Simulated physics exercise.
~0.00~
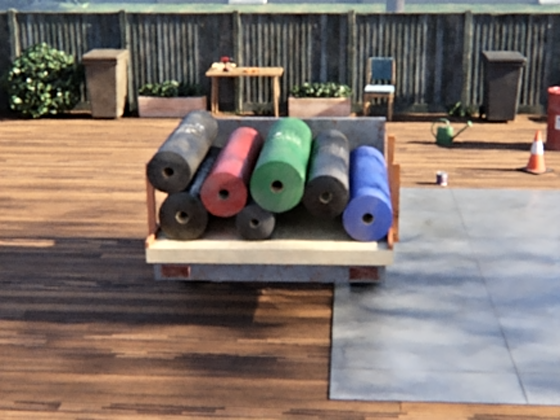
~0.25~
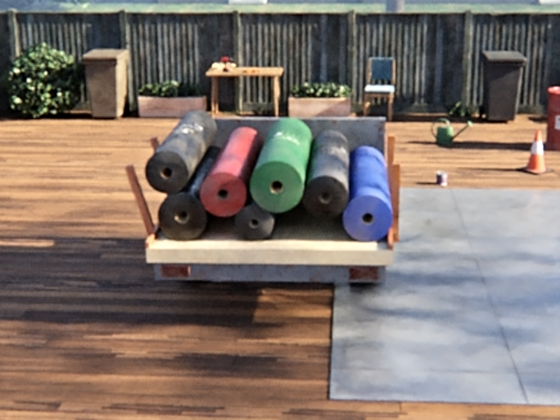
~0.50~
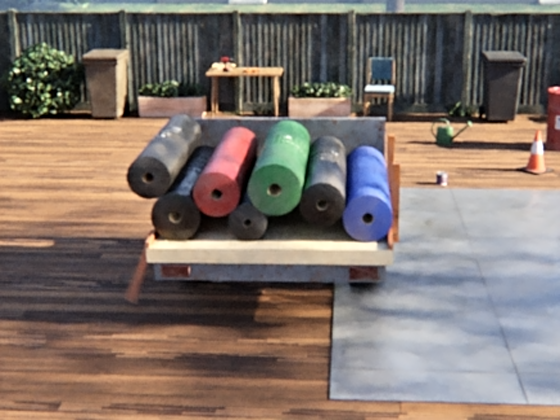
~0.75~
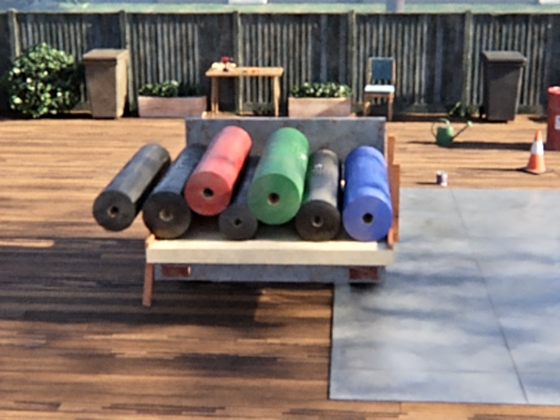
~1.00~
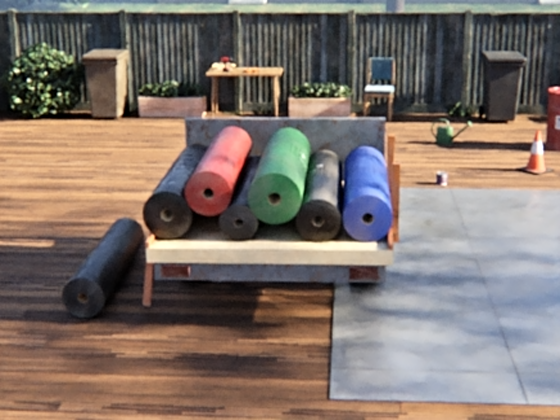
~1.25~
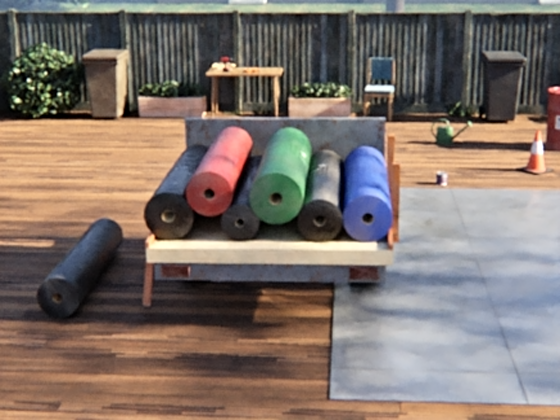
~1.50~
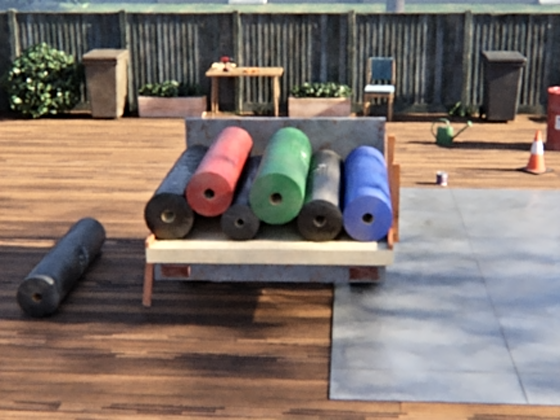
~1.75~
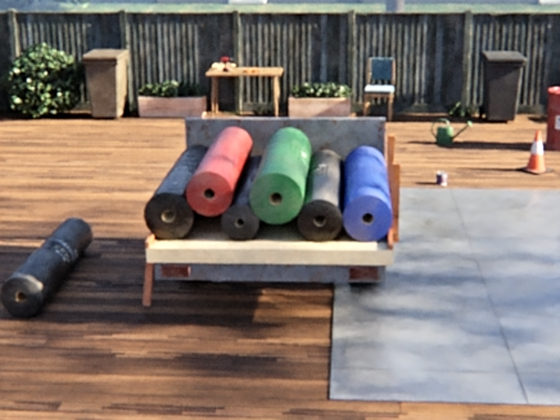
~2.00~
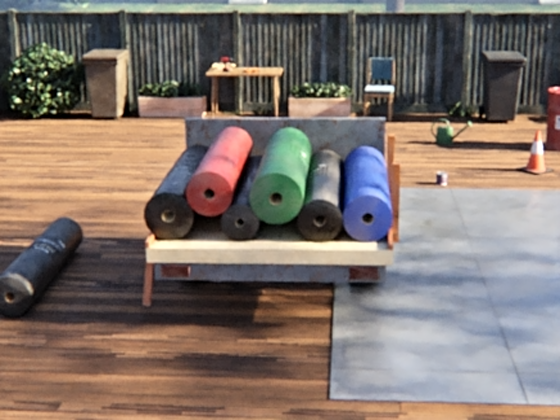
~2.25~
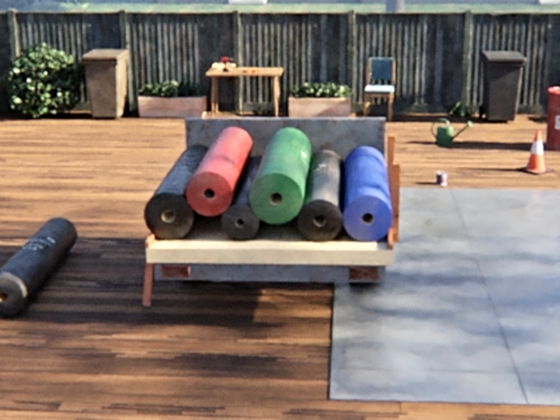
On a wooden deck, a trailer's left post swings down and one black roll tumbles off leftward.
